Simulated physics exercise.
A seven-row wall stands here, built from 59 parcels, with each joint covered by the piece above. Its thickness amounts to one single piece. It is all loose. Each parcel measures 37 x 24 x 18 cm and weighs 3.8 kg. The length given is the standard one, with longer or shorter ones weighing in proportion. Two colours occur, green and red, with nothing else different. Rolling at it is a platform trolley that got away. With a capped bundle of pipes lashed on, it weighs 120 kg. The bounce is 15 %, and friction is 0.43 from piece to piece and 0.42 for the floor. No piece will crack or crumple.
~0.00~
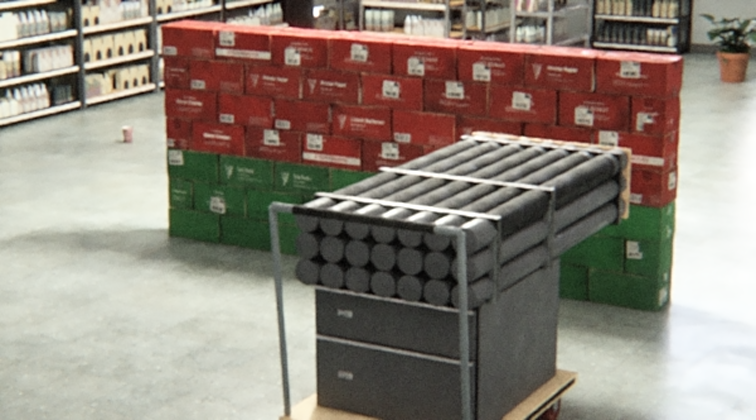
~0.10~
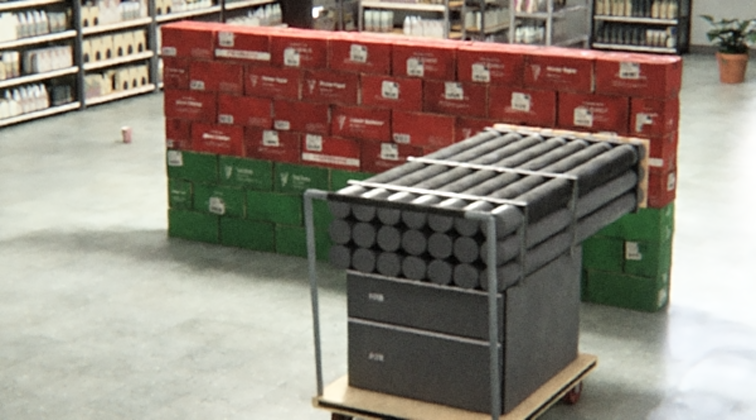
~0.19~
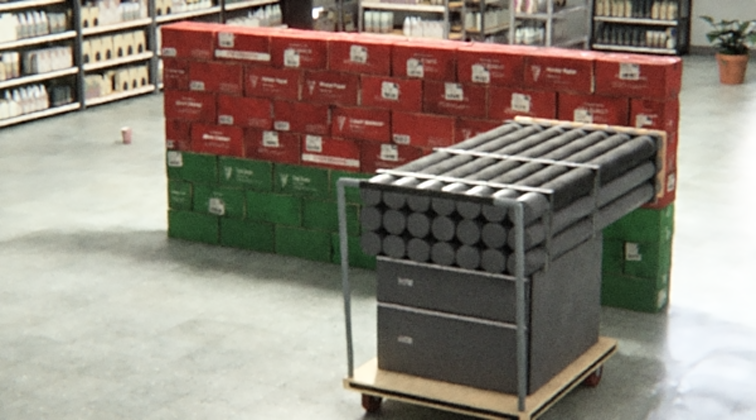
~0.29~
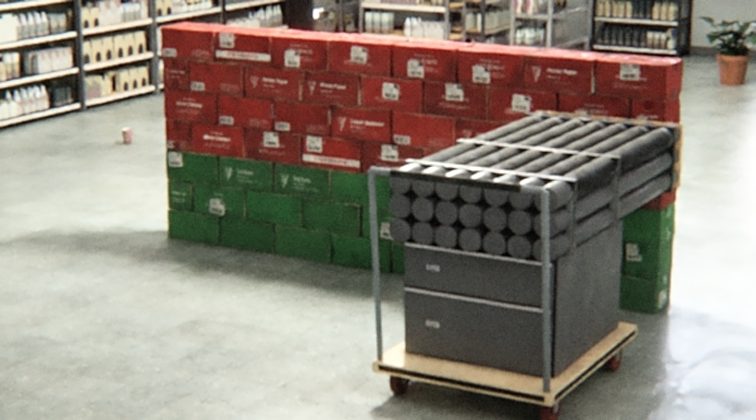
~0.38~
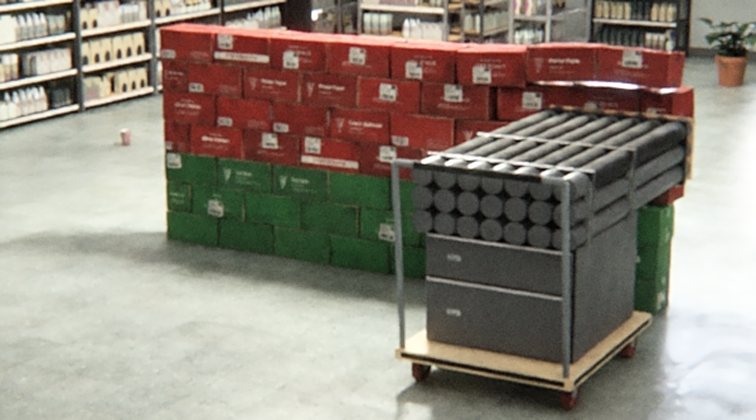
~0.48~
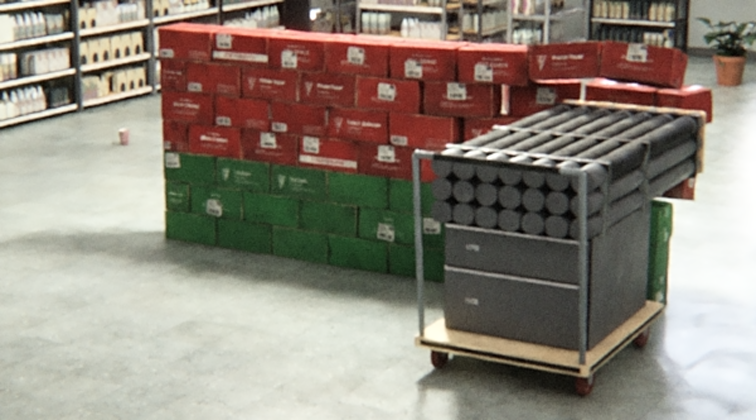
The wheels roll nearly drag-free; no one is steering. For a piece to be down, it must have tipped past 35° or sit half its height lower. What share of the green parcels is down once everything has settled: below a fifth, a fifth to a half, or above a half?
Below a fifth of them.
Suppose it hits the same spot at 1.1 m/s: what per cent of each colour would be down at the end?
The green would finish 20 in a hundred down, the red 40 in a hundred.
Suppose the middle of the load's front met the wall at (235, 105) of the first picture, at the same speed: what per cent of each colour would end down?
Result - green: 0 %; red: 30 %.
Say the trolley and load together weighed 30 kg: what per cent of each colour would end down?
Result: Green 10, red 40 %.
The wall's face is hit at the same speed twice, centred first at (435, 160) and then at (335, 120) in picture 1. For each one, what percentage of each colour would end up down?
Down by colour - green: 10%, then 10%; red: 50%, then 50%.
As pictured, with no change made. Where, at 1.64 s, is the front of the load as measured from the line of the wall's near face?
Measured: Approx. 135 cm.
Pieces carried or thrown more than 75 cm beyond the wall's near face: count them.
I'd put it near 16.
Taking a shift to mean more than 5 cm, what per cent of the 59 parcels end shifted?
The answer is 35 percent.
Around 0.70 s, load 71 cm past the wall's line, still rolling; none of the 25 green parcels down (6 of 59 in all colours); top green parcel unmoved.
Around 1.02 s, load 1.08 m past the wall's line, still rolling; none of the 25 green parcels down (10 of 59 in all colours); top green parcel unmoved.
Around 1.64 s, load 1.37 m past the wall's line, still rolling; none of the 25 green parcels down (12 of 59 in all colours); top green parcel unmoved.
Finally (4.5 s), load 87 cm past the wall's line, stopped; none of the 25 green parcels down (12 of 59 in all colours); top green parcel unmoved; top red parcel unmoved. That is 0 per cent. Seen by the last camera, middles, top green parcel near (200, 165), top red parcel near (196, 43).
